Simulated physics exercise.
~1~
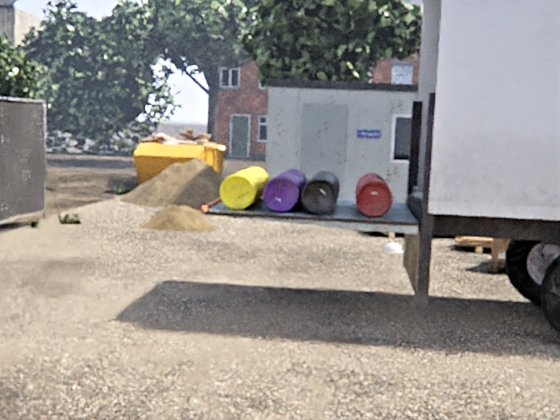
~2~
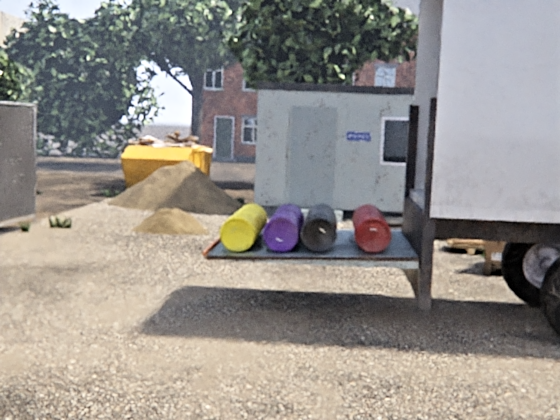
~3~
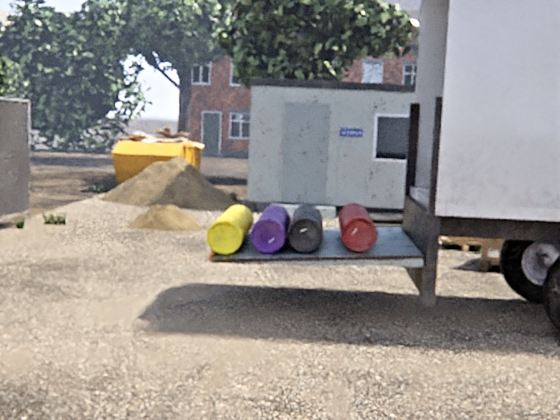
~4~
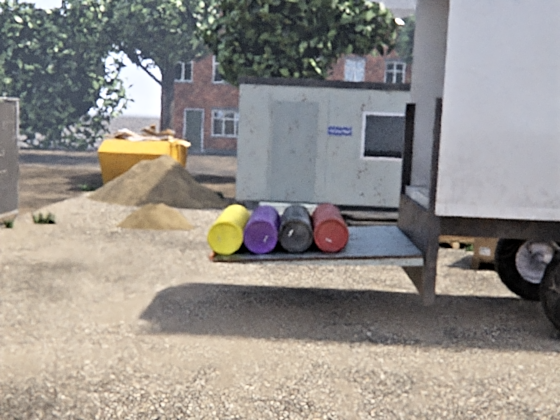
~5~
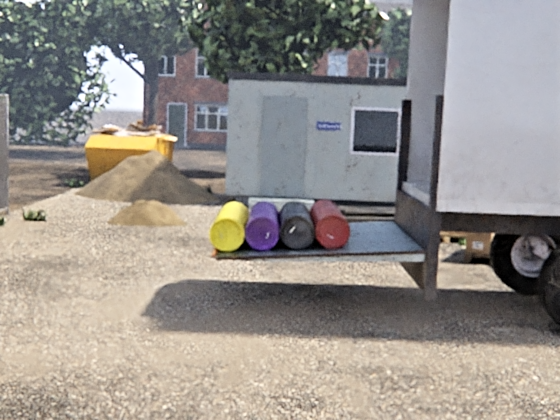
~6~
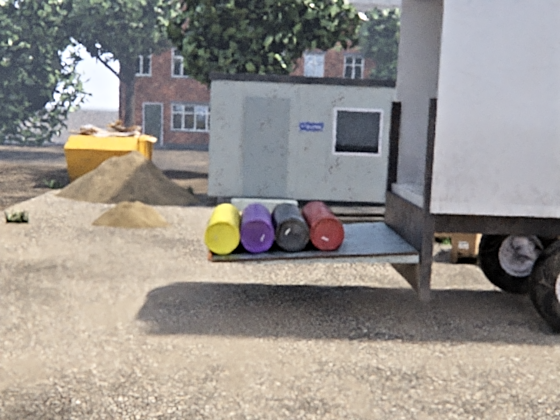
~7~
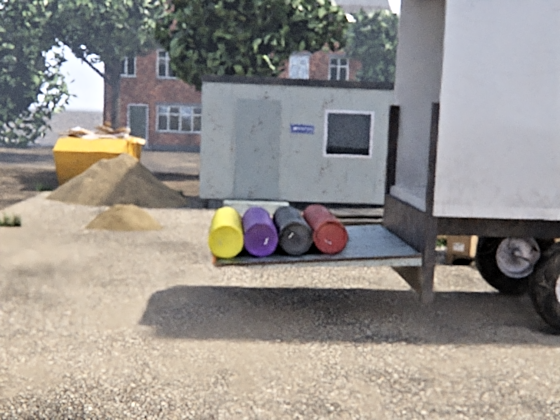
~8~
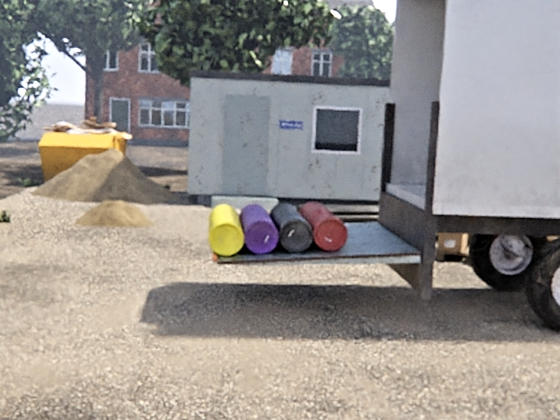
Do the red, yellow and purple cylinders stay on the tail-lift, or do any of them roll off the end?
The red, yellow and purple cylinders all stay on the tail-lift. They roll a little to the left and come to rest bunched together near its outer end.
Yellow, purple, dark grey and red cylinders lowering on a truck's tail-lift, rolling left, bunching near its outer end and staying aboard.
